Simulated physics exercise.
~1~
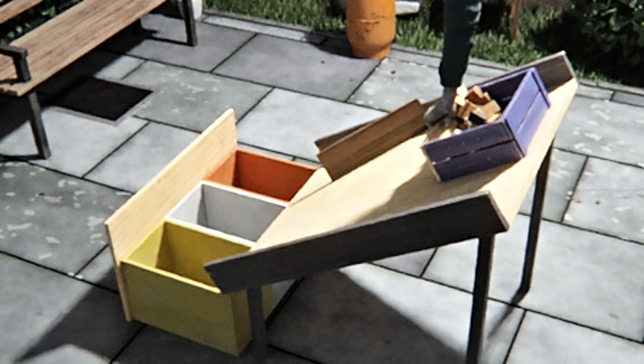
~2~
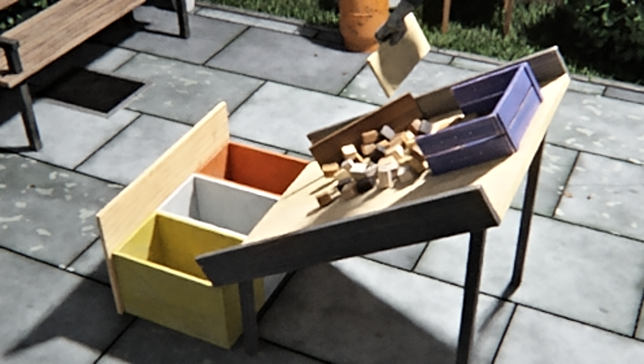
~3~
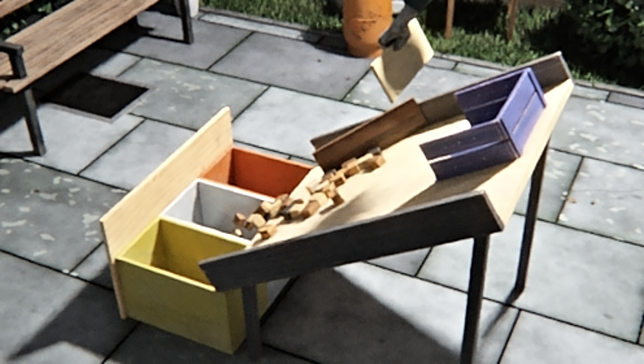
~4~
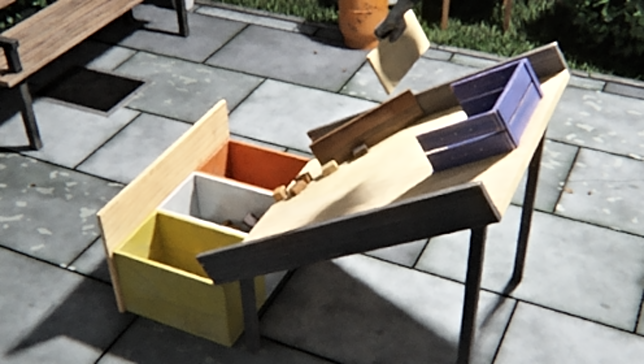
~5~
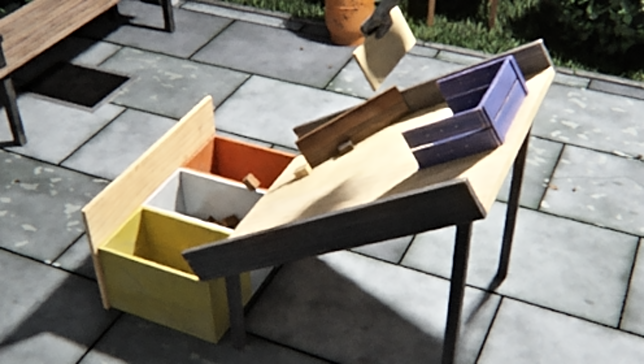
On a sunlit patio of grey stone slabs, seen from above with a slight sway, a sloping wooden table runs down to the left toward yellow, white and orange tubs, with a bench behind. A blue pen full of small wooden blocks sits at the top, where a dark arm reaches in. The gate is lifted clear, and the blocks spill out down the board. They stream along the angled board and drop mostly into the white tote in the middle. The flow thins until just a couple of blocks remain on the slope, the pen empty and the gate still raised.
